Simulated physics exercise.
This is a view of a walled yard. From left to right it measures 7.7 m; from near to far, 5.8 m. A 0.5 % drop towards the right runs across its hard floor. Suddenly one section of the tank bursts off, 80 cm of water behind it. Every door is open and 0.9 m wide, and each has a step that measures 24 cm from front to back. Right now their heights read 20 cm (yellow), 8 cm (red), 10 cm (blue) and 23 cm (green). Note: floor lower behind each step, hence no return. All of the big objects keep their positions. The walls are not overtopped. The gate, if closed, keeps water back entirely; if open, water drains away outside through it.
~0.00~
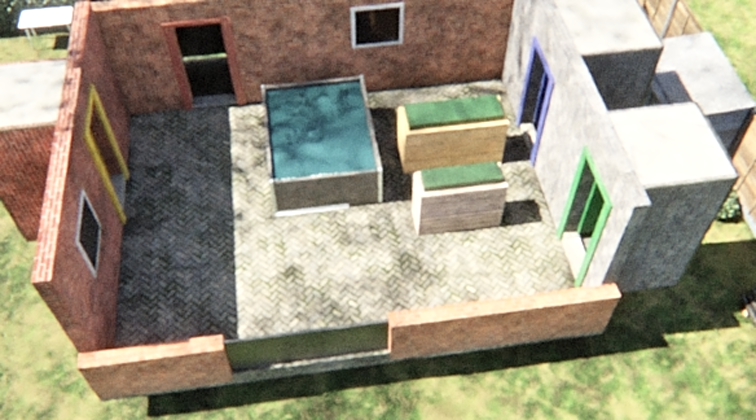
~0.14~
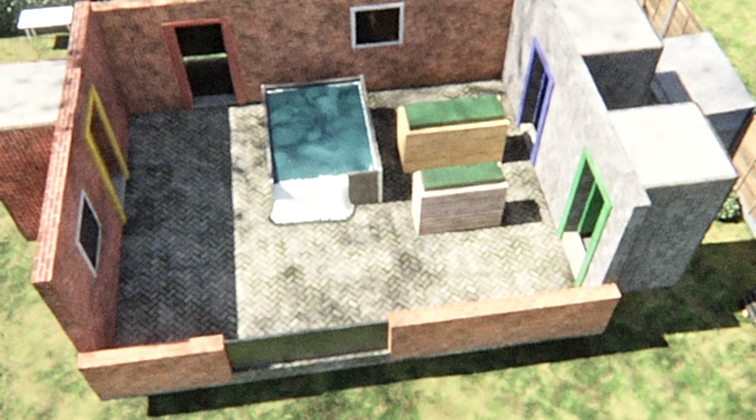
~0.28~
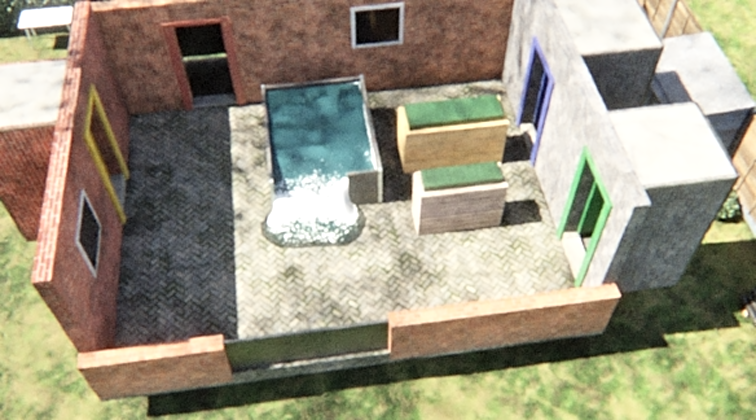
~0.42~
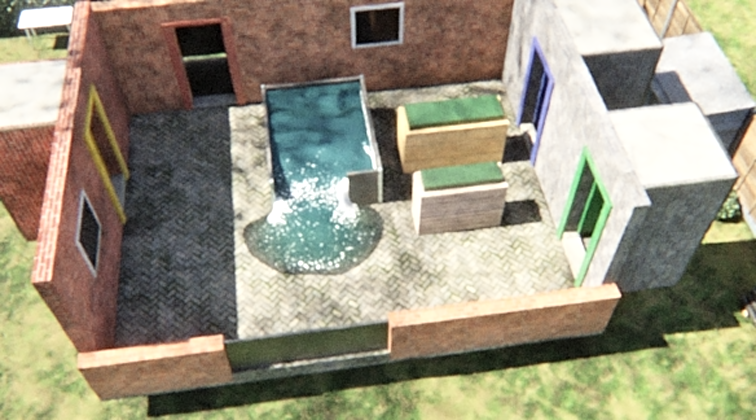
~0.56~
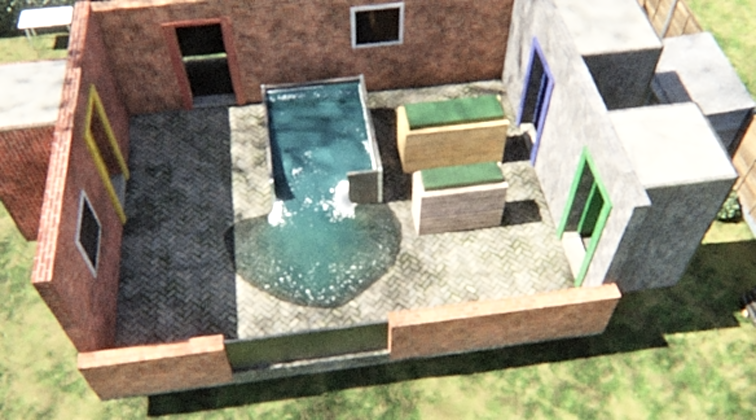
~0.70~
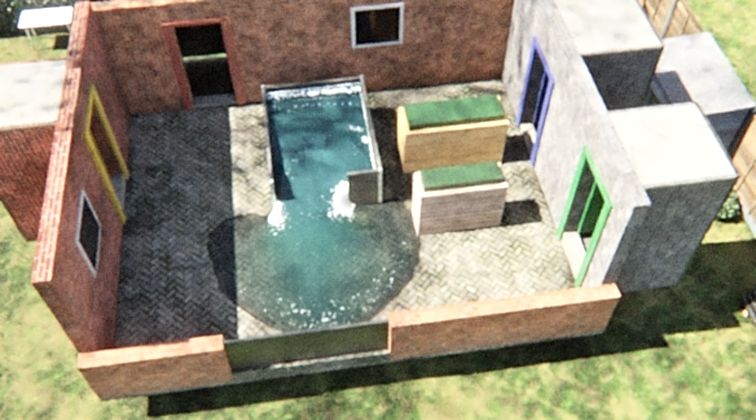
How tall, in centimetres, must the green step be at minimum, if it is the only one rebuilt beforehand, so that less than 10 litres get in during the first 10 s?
It needs to be at least 20 cm tall.
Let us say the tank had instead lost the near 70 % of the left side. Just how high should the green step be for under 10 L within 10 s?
Close to 12.0 cm at the least.
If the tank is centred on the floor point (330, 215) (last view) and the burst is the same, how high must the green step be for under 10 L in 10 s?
About 23 cm.
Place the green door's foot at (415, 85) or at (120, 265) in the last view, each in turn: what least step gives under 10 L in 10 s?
Roughly 10.0 cm, then roughly 10.0 cm.
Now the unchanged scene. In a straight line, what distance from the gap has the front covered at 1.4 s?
Near 3.8 metres, give or take.
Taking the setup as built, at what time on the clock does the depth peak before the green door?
Near 3.4 s.
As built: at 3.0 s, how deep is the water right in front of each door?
Door by door, in centimetres - yellow 0, red 0, blue 0, green 23.
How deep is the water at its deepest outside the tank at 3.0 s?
I'd estimate roughly 40 cm.
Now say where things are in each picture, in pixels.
In the first picture, still water, 80 cm deep, in the tank at (319, 130); the green door at (581, 227) is dry.
In the second picture, water pours out at (312, 196) and has run 0.3 m, to (336, 220); about 9 cm deep outside, 80 cm at the back.
In the third picture, the front is at (322, 243), 0.8 m from the gap at (312, 199); 1.2 m2 of floor is wet, 80 cm left at the back.
In the fourth picture, water pours out at (312, 200) and has run 1.4 m, to (322, 272); about 10 cm deep outside, 80 cm at the back.
In the fifth picture, the gap is at (312, 200), the front 2.1 m out at (326, 305); the back of the tank holds 76 cm.
In the sixth picture, water pours out at (312, 200) and has run 2.7 m, to a hidden place; about 6 cm deep outside, 67 cm at the back; the green door at (581, 227), 4.7 m from the gap, is still 2.7 m from the nearest water.
After 1.4 s water covers 30 % of the floor, deepest (42 cm) near (295, 217); it has not reached the green door.
After 3.0 s water covers 45 % of the floor, deepest (40 cm) near (112, 375); 23 cm at the green door, 0 litres in over its 23 cm step.
After 10.0 s water covers 100 % of the floor, deepest (16 cm) near (498, 85); 11 cm at the green door, 3 litres in over its 23 cm step.
At the green door as built, the water arrived by 2.6 s and peaked near 24 cm at 3.4 s.
Run again over the same 10 s with other heights there, 23 litres in over 18 cm, 2 litres over 24 cm. The limit of 10 litres is kept from about 20 cm up.
